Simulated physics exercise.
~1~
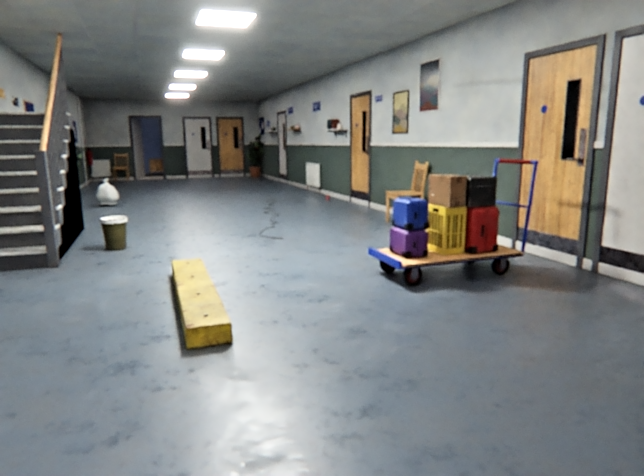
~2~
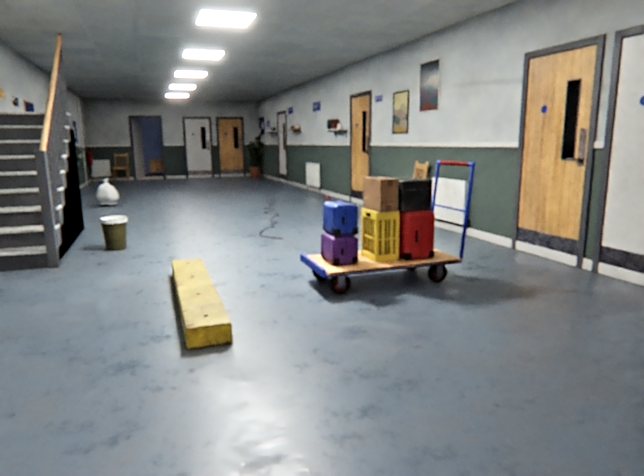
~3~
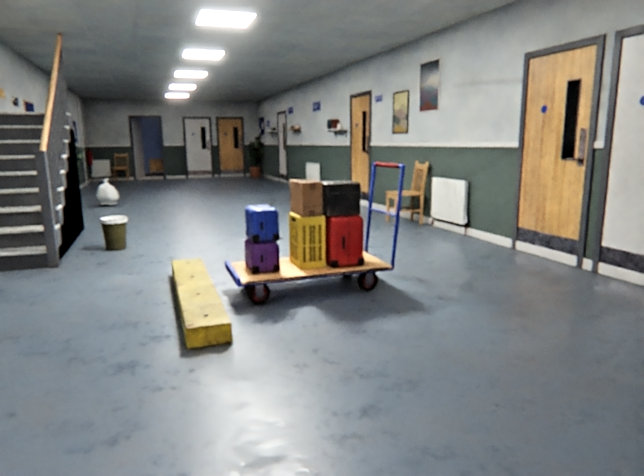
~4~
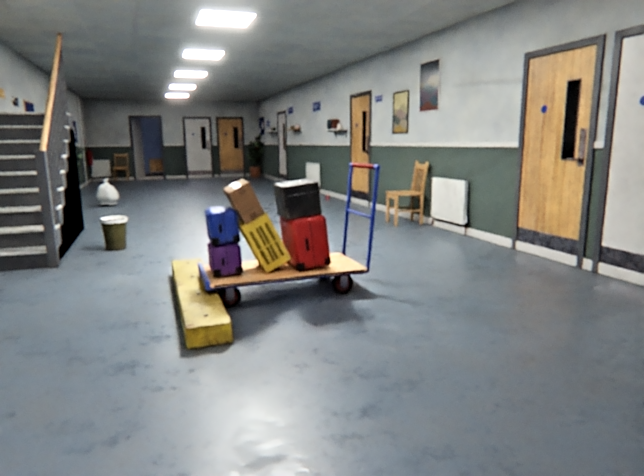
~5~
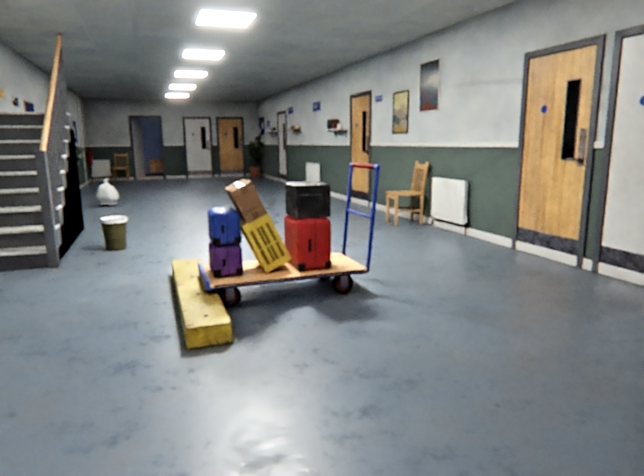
A loaded flatbed trolley rolls left into a yellow kerb and stops, leaving the yellow crate and brown parcel leaning.
